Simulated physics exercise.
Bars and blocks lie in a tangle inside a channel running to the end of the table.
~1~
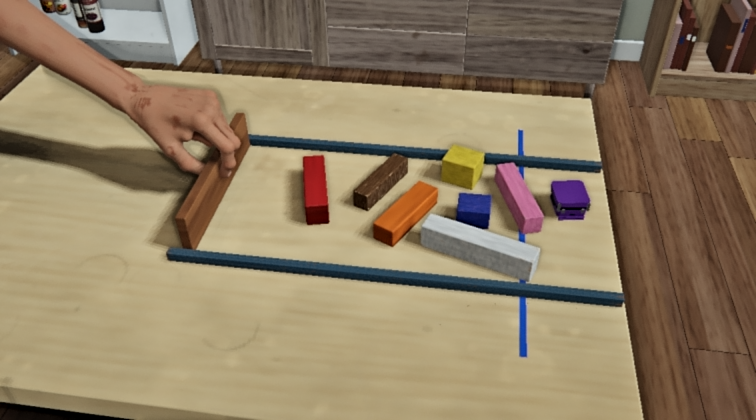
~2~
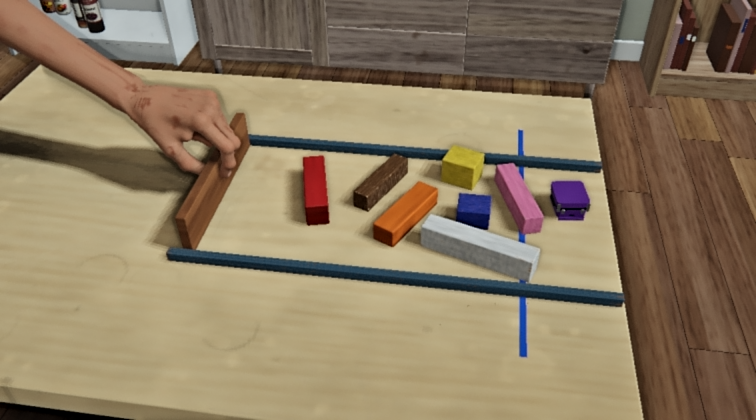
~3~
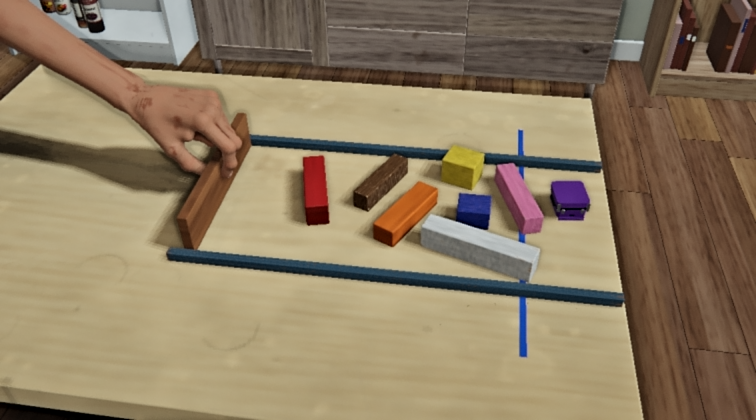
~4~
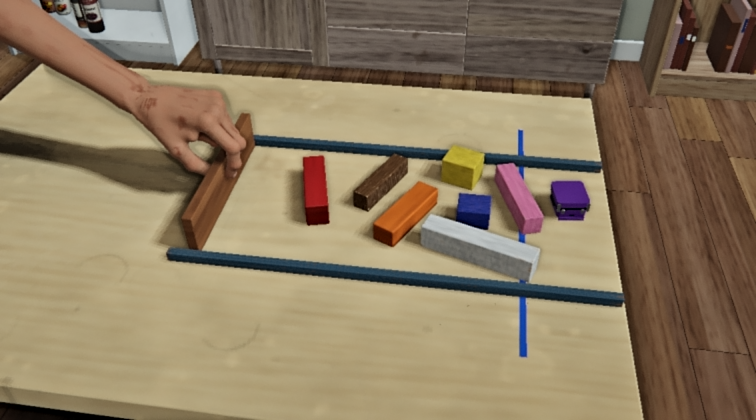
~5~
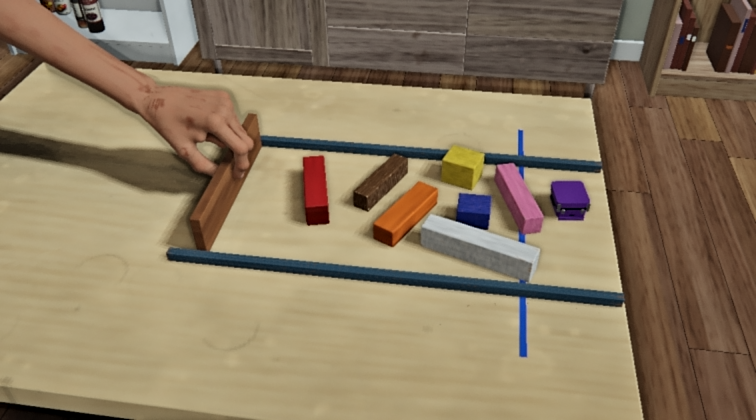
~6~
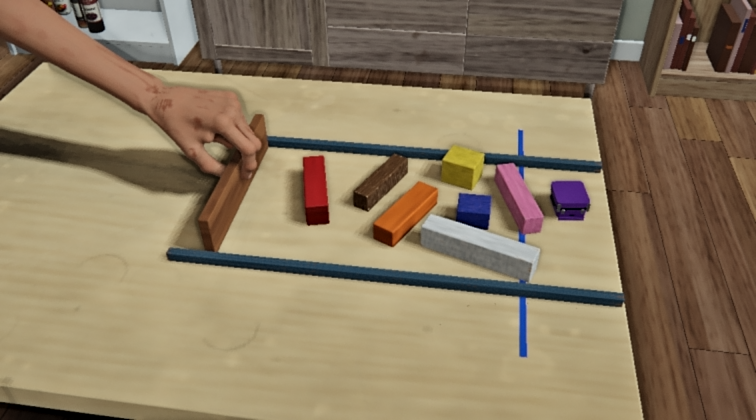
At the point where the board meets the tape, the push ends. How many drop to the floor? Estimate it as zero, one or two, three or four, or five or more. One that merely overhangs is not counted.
Fallen: A single one or a pair.
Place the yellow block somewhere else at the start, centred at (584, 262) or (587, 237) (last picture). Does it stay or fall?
Taken in order, it does not stay and then does not stay.
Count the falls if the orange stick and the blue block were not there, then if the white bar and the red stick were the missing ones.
You'd get 1 in the first case and 1 in the second one.
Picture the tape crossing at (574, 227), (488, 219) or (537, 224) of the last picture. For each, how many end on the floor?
5, 0, 3.
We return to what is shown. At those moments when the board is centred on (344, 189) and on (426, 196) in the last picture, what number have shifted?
By then 2, and 7.
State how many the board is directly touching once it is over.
Looks like 2 of them, all told.
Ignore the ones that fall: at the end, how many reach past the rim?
Count of overhanging things: 2.
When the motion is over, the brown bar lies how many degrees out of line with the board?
It sits some 0° out of line.
Soon after, none off yet; purple case at rest near (569, 201); pink bar at rest near (518, 198); white bar at rest near (478, 247).
At rest, the number that fall off is one or two; fallen, purple case.
